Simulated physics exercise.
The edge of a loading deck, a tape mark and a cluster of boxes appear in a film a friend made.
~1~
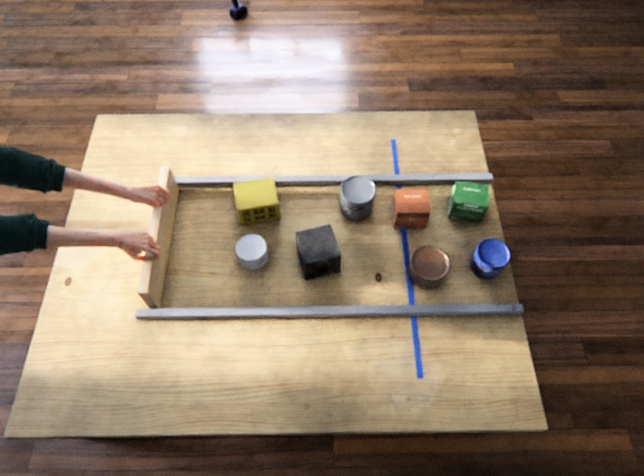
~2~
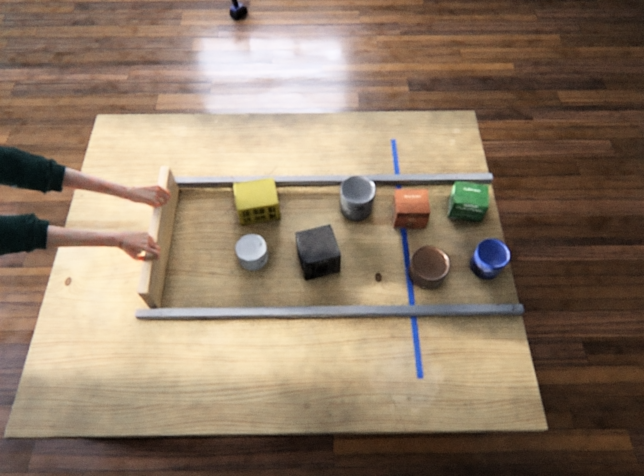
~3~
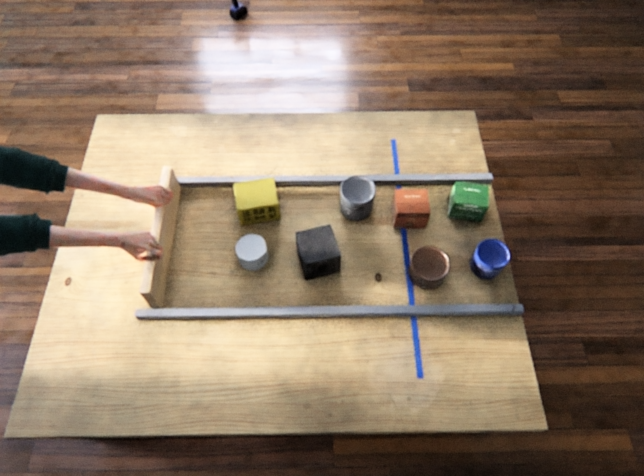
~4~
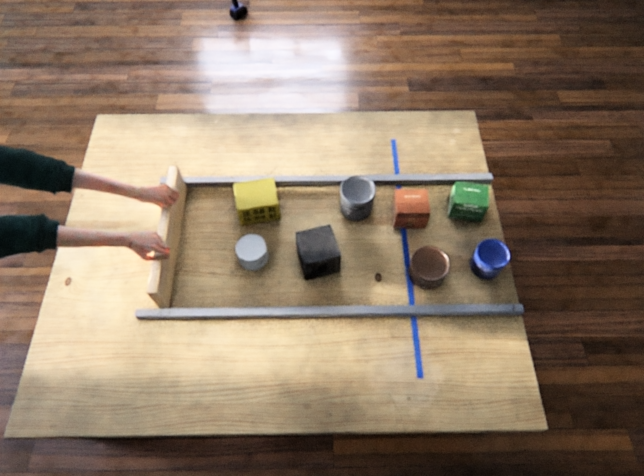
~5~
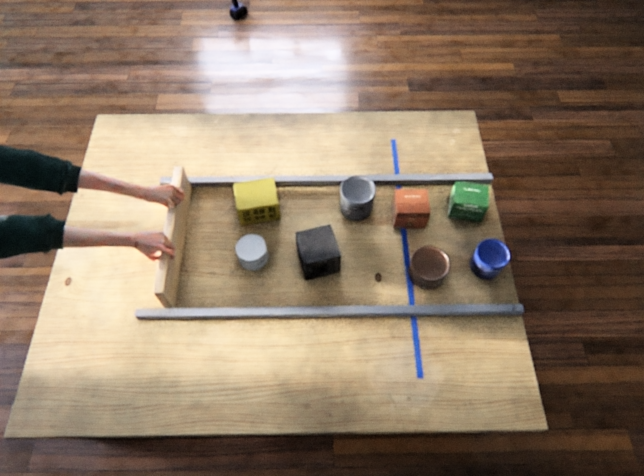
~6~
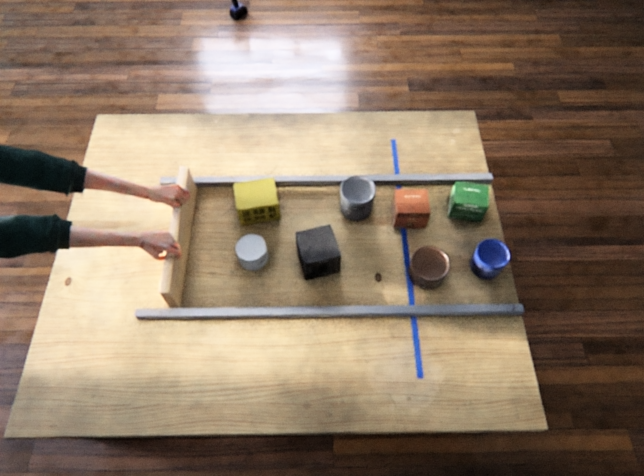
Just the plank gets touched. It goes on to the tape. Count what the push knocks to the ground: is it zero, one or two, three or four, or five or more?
Count: Nil.
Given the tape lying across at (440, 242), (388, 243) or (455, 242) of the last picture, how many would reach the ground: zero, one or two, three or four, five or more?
One to two; no fall at all; three to four.
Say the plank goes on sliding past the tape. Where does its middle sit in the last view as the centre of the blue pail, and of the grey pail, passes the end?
Blue pail over the end: About (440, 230). Grey pail over the end: About (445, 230).
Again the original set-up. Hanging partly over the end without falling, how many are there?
The number would be 1.
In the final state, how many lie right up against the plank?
The count comes out at 3.
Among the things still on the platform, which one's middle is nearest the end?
The green box ends nearest.
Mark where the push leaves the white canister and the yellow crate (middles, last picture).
The white canister ends at (421, 241) and the yellow crate at (423, 202).
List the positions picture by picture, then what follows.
In the first picture, blue pail (489, 260); green box (468, 202); brown pail (428, 268); plank (160, 235); tape (405, 242).
In the second picture, green box (468, 202); grey pail (357, 199).
In the third picture, brown pail (428, 268); yellow crate (257, 201).
In the fourth picture, blue pail (489, 260); plank (169, 235).
In the fifth picture, green box (468, 202); black crate (318, 252).
In the sixth picture, blue pail (489, 260); green box (468, 202); brown pail (428, 268); plank (180, 235); tape (405, 242).
Early on, none off yet; blue pail at rest near (489, 260); green box at rest near (468, 202); brown pail at rest near (428, 268).
Finally, the number that fall off is zero.
